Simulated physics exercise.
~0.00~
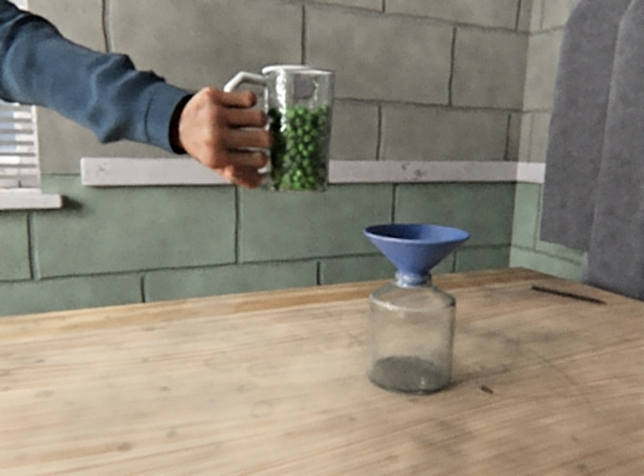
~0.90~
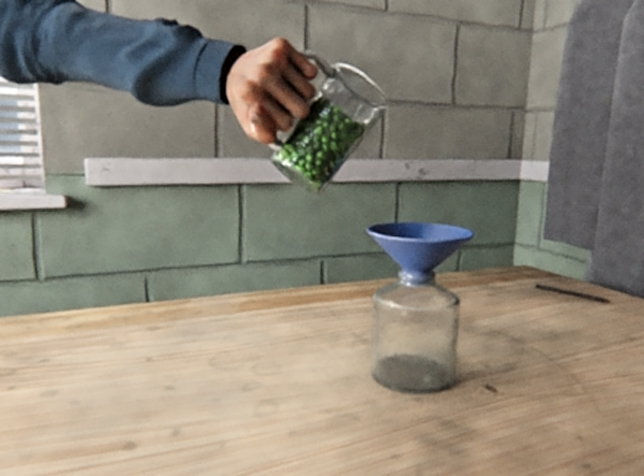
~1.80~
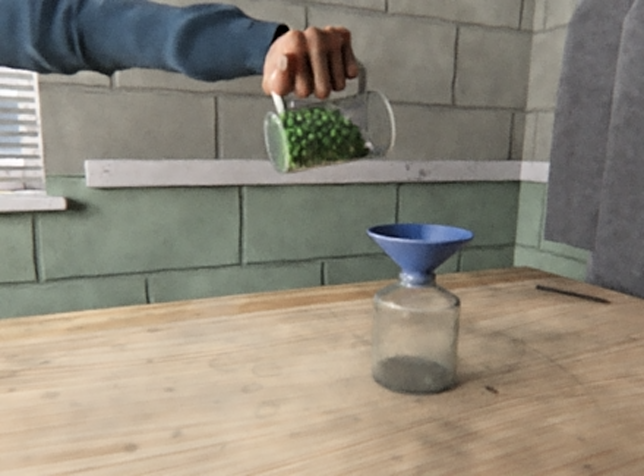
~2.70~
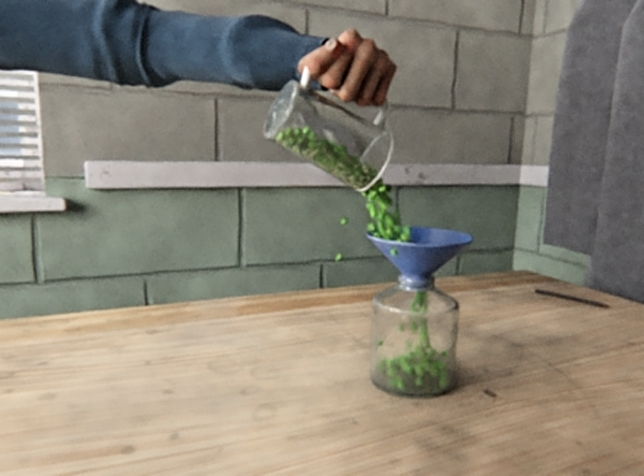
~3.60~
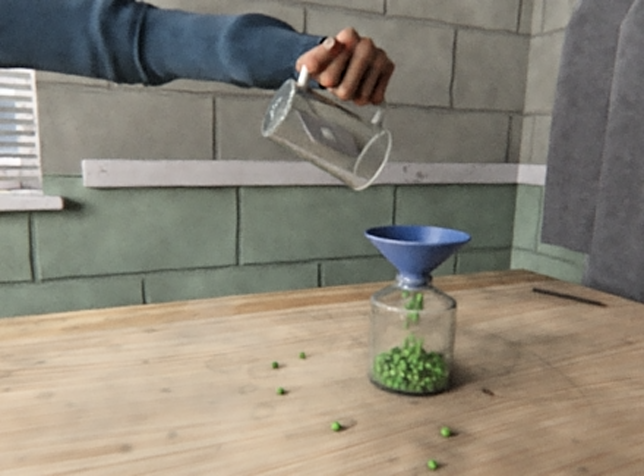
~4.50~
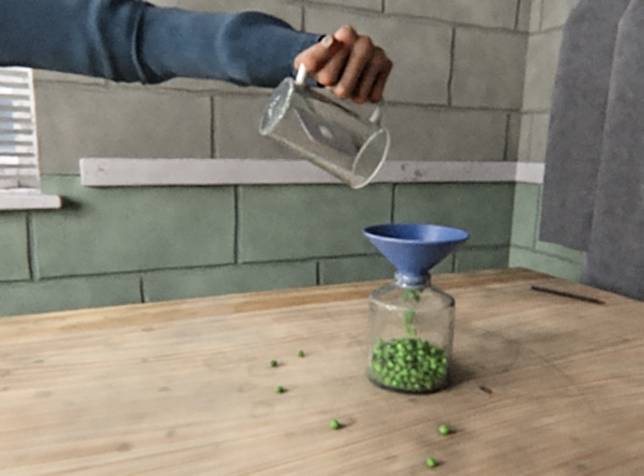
A hand tips green peas from a glass cup through a blue funnel into a jar, spilling a few.
